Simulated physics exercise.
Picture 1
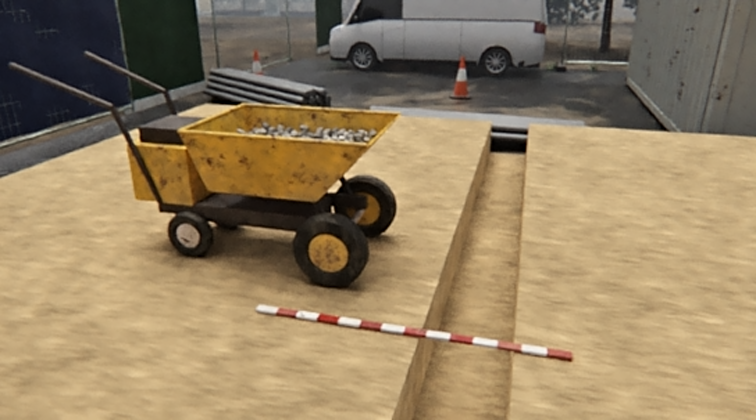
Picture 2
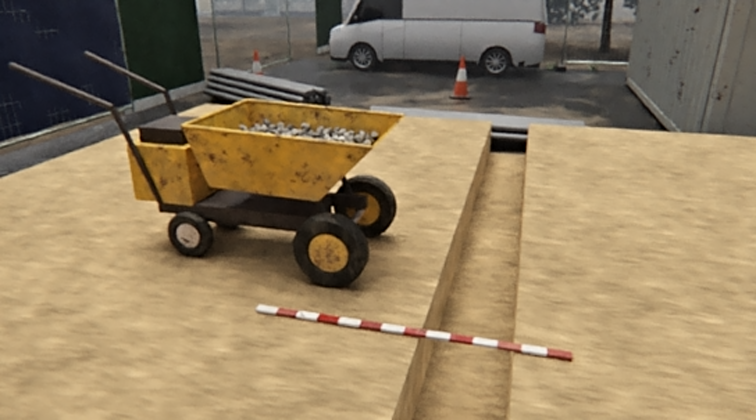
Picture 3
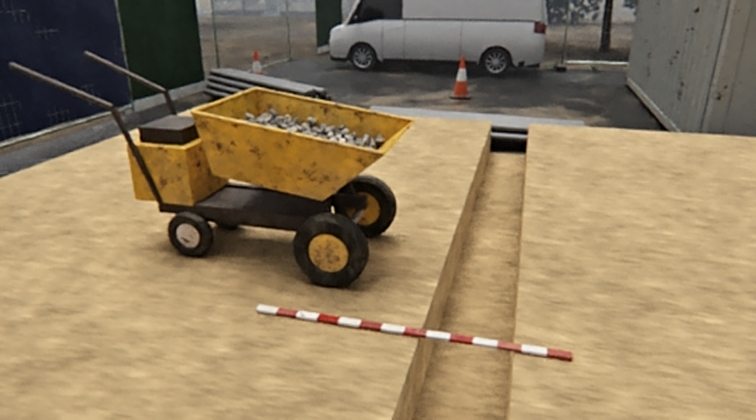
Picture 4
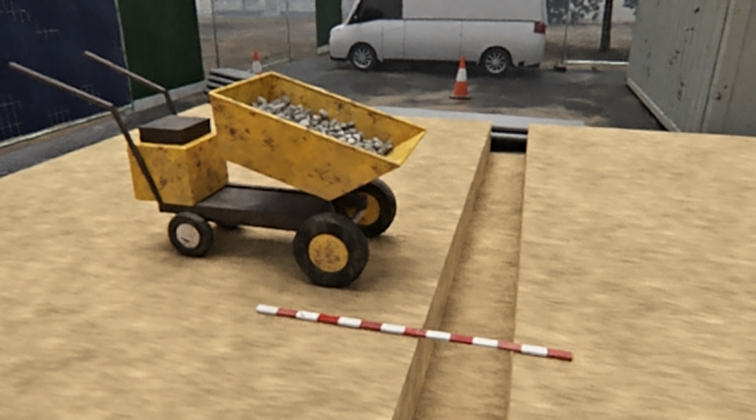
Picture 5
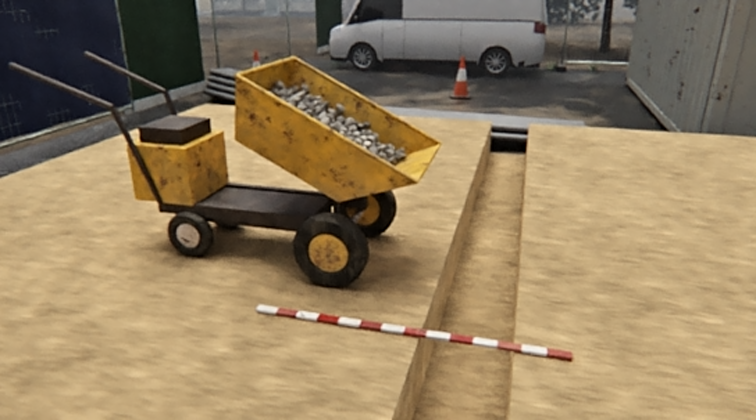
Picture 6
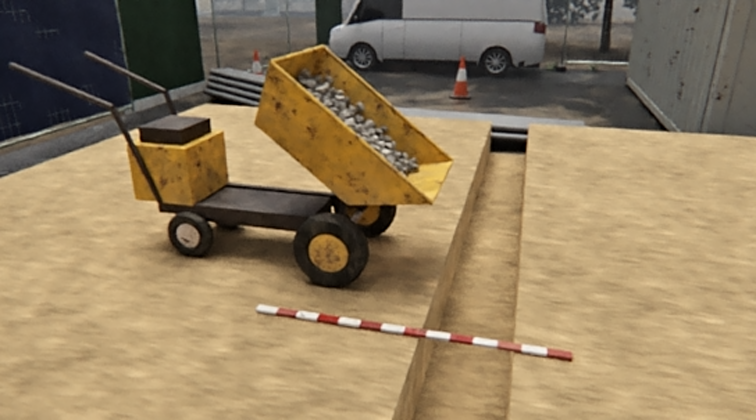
To begin with, a yellow motor barrow loaded with grey stones sits level on sandy ground, left of a narrow, straight-sided trench with a red-and-white pole across it. The skip's back end then rises gently, and it tilts steadily steeper towards the right while the wheels and chassis stay still.
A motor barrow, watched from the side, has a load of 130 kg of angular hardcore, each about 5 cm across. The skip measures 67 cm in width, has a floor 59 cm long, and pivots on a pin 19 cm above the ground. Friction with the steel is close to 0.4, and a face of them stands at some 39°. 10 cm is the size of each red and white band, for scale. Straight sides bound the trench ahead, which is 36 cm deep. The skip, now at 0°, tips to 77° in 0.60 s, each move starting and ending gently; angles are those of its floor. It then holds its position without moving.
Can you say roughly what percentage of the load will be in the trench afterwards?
Roughly 73 per cent, I would say.
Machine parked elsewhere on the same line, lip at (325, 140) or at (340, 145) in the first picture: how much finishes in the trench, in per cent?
First place: Near 85%; second place: Near 90%.
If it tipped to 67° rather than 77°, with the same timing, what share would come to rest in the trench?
Roughly 70% would end there.
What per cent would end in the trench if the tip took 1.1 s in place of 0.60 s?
95 %.
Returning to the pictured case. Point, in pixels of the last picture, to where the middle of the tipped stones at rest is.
I'd put it close to (497, 319).
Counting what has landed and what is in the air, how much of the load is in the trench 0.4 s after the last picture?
Close to 30 per cent at that time.
Then, 0.1 s after the last picture the floor is at 65°, 100 % in the skip; the foremost stones are at (432, 223).
Then, 0.4 s after the last picture the floor is at 77°, 69 % in the skip, 30 % in the trench; the foremost stones are at (520, 274).
Then, 0.7 s after the last picture the floor is at 77°, 5 % in the skip, 68 % in the trench, 27 % past the trench; the foremost stones are at (705, 294).
Then, 2.7 s after the last picture the floor is at 77°, 0 % in the skip, 73 % in the trench, 27 % past the trench; the foremost stones are past the picture's edge.
